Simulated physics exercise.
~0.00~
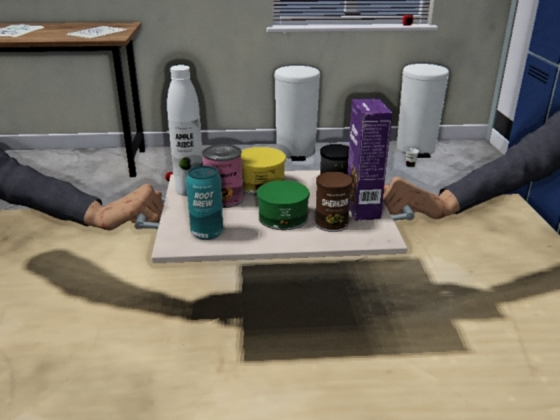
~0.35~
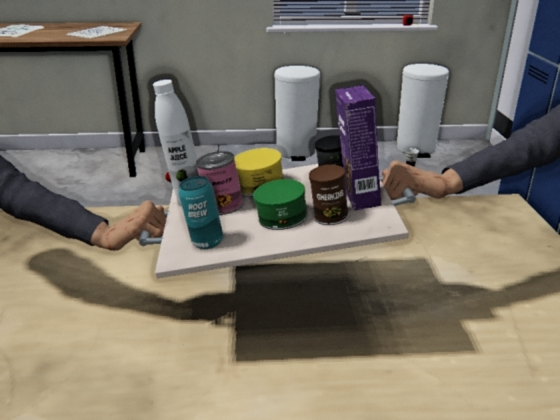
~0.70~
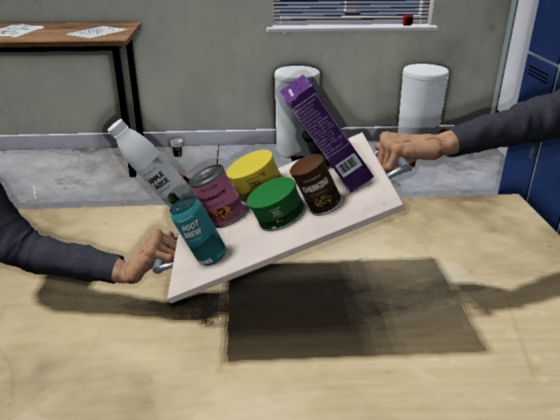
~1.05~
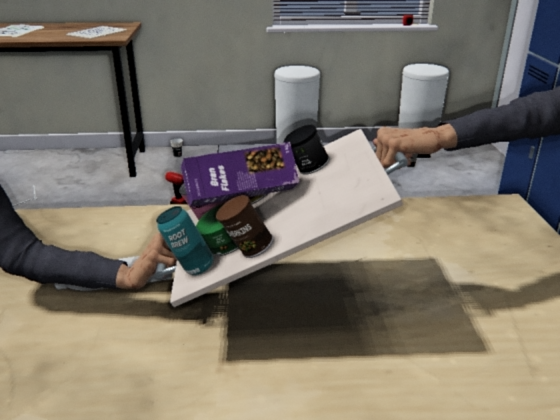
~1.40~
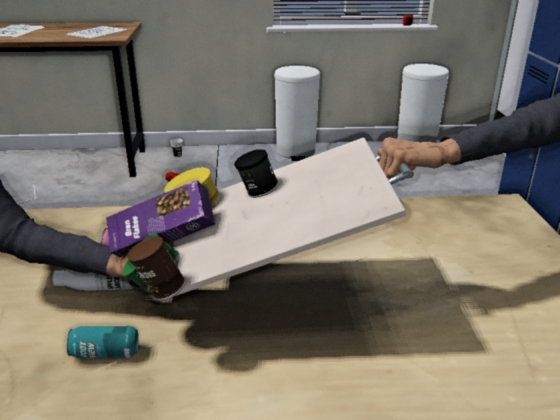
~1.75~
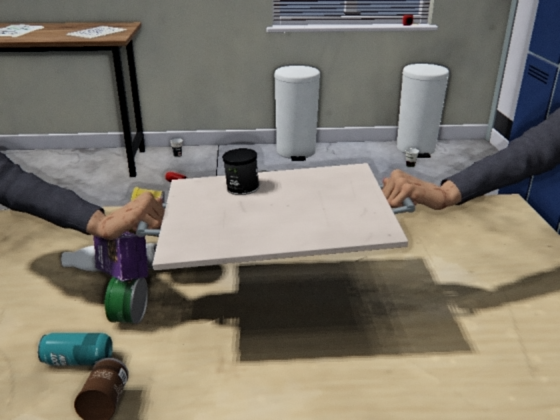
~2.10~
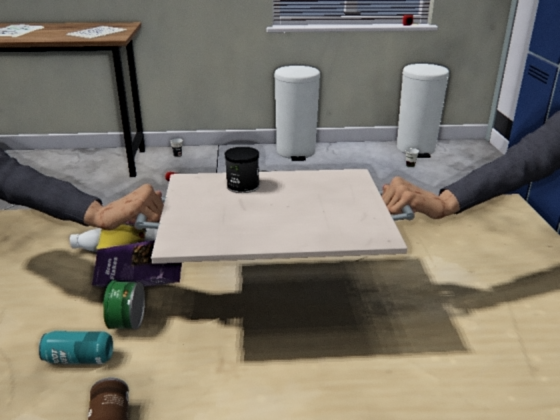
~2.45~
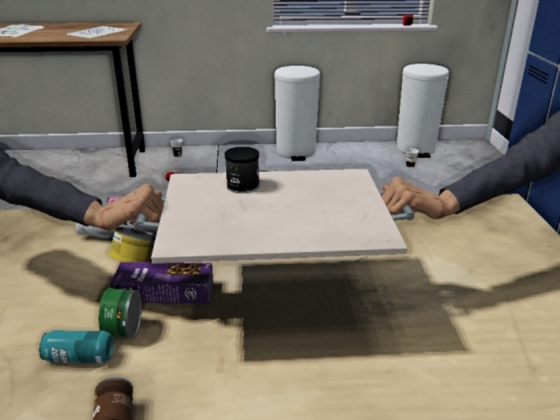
Two hands, reaching in from the left and right, hold a flat, pale rimless tray above a wooden table in a room with white bins and blue lockers, seen from the front and slightly above. Crowded on it stand a white bottle, turquoise can, pink tin, yellow and green tubs, brown and black tins and a tall purple carton. The tray's left edge dips steeply, and the items lean, topple and slide off leftward. The hands level it again while the brown tin drops beside the turquoise can. Only the black tin remains upright on the tray, the others scattered at left.
